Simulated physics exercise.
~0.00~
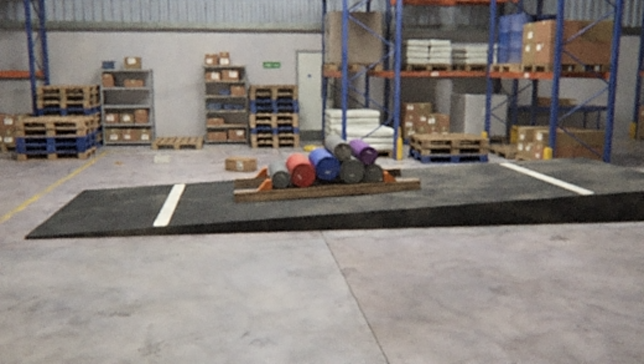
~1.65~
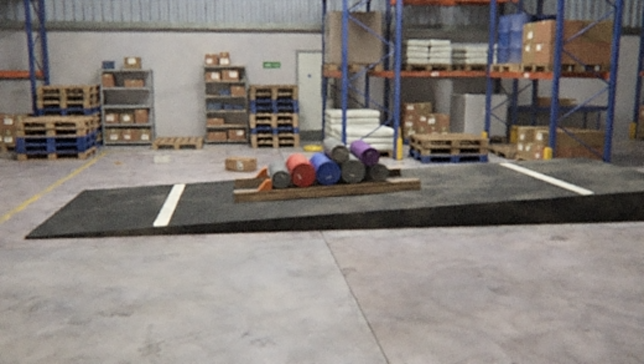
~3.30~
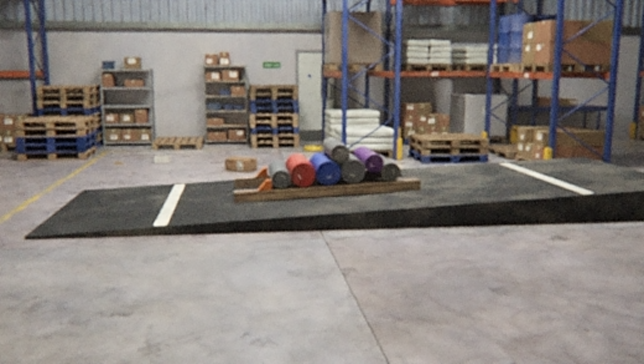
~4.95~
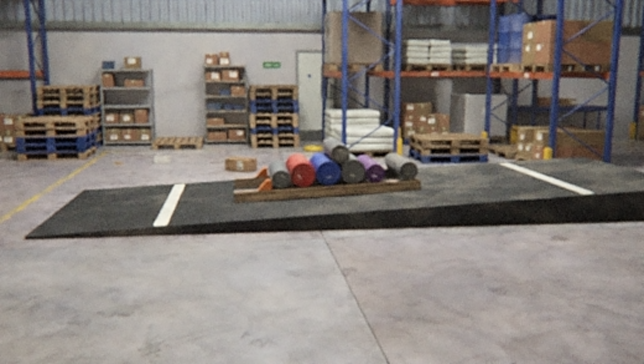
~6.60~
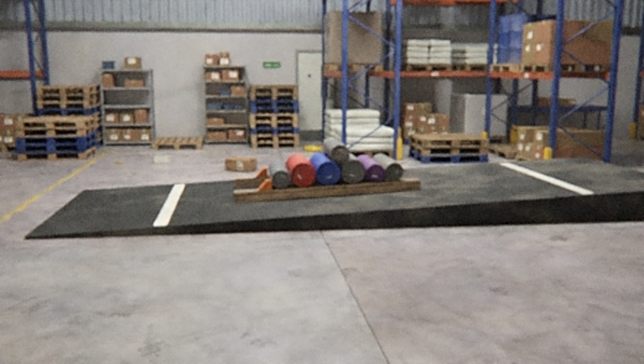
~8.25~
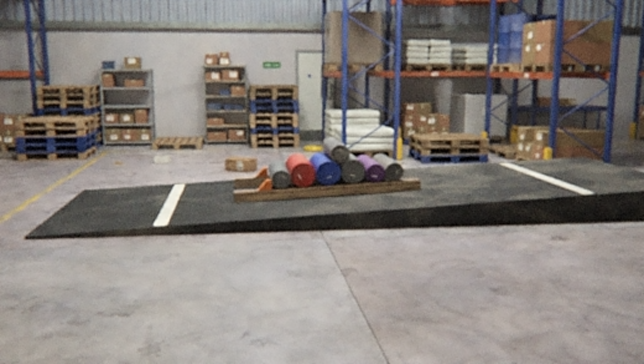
A purple cylinder near the top of a small stack on a dark, gently sloping ramp in a warehouse shifts and drops down among the others on the wooden bearers, and the whole pile then rests there, short of both white lines.
